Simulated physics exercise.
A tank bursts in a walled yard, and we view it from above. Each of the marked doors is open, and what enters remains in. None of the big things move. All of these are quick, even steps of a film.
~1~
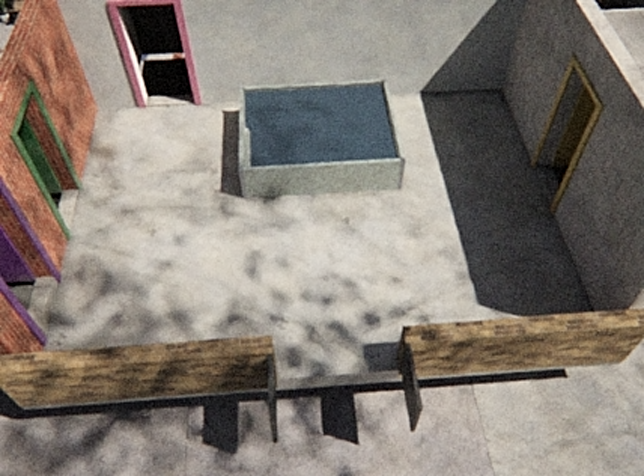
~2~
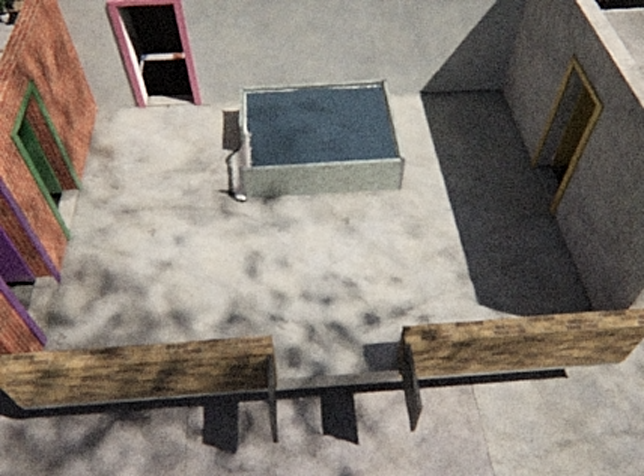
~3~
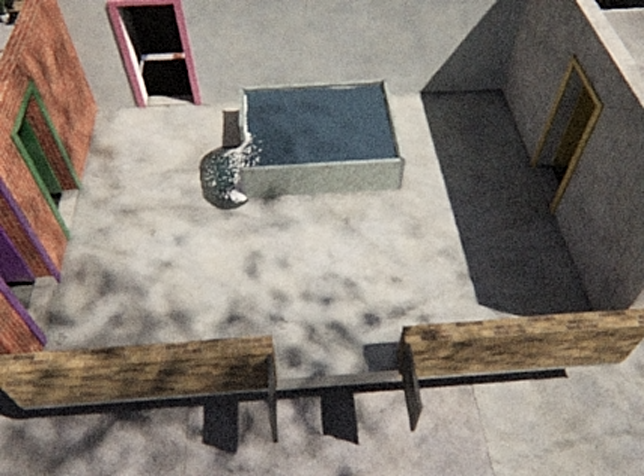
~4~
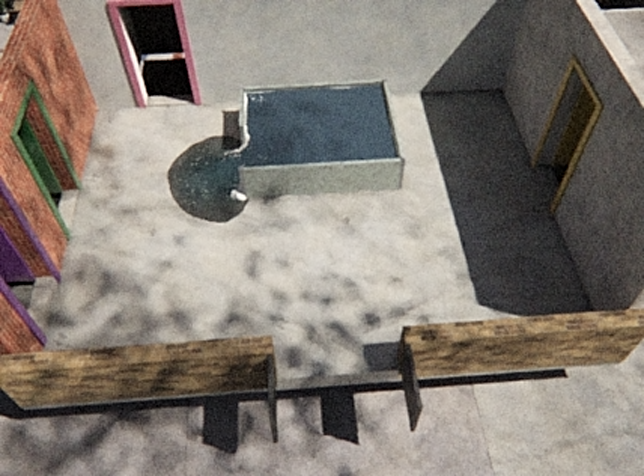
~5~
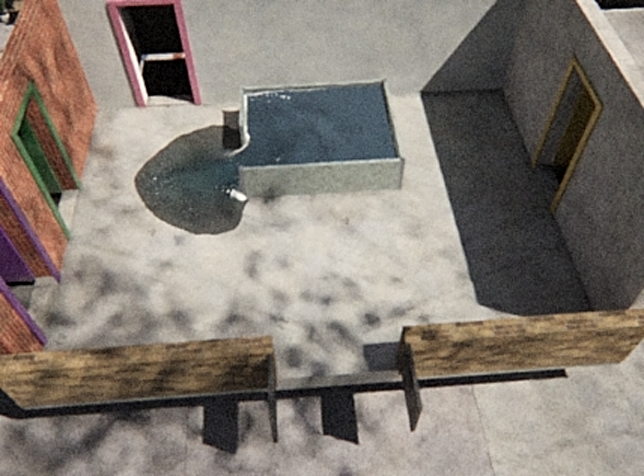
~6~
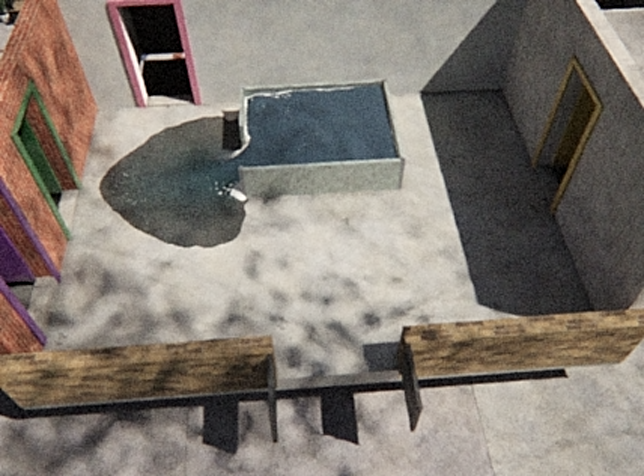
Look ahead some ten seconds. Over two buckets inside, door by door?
Door by door: The yellow door not over; the purple door not over; the green door over; the pink door over.
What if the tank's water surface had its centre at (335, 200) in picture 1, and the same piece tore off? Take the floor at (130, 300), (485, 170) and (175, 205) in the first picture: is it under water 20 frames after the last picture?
Points in order: Inundated; not reached; inundated.
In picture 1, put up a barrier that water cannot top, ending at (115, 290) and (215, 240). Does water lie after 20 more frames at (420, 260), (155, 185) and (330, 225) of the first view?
As listed: Clear, under water, clear.
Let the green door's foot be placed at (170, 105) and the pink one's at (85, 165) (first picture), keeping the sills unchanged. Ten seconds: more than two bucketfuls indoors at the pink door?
Observation - pink door ends up higher.
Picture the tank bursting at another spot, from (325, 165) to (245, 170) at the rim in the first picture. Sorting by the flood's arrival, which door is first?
Earliest is the purple one.
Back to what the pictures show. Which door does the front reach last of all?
Result: The door marked yellow.
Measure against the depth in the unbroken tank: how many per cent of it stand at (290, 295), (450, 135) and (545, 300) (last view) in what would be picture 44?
4, 0 and 0 in a hundred, in turn.
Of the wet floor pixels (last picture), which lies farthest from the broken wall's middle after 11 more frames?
The farthest wet spot is near (37, 379).
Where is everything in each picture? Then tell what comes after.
In the first frame, the open tank at (318, 125) is whole and still.
In the second frame, the front is at (239, 198), out from the gap at (246, 167).
In the third frame, water pours out at (246, 167) and has run to (207, 160).
In the fourth frame, the front is at (175, 169), out from the gap at (246, 168).
In the fifth frame, water pours out at (246, 168) and has run to (140, 184).
In the sixth frame, water pours out at (246, 167) and has run to (106, 192).
A moment on, water covers 25 % of the floor; the yellow door not reached, the purple door not reached, the green door over two buckets in, the pink door wet at the sill, nothing in.
Next, water covers 30 % of the floor; the yellow door not reached, the purple door wet at the sill, nothing in, the green door far over two buckets in, the pink door wet at the sill, nothing in.
Then, water covers 35 % of the floor; the yellow door not reached, the purple door wet at the sill, nothing in, the green door far over two buckets in, the pink door under two buckets in.
Later, water covers 65 % of the floor; the yellow door not reached, the purple door wet at the sill, nothing in, the green door far over two buckets in, the pink door over two buckets in.
In the end, water covers 95 % of the floor; the yellow door wet at the sill, nothing in, the purple door wet at the sill, nothing in, the green door far over two buckets in, the pink door far over two buckets in.
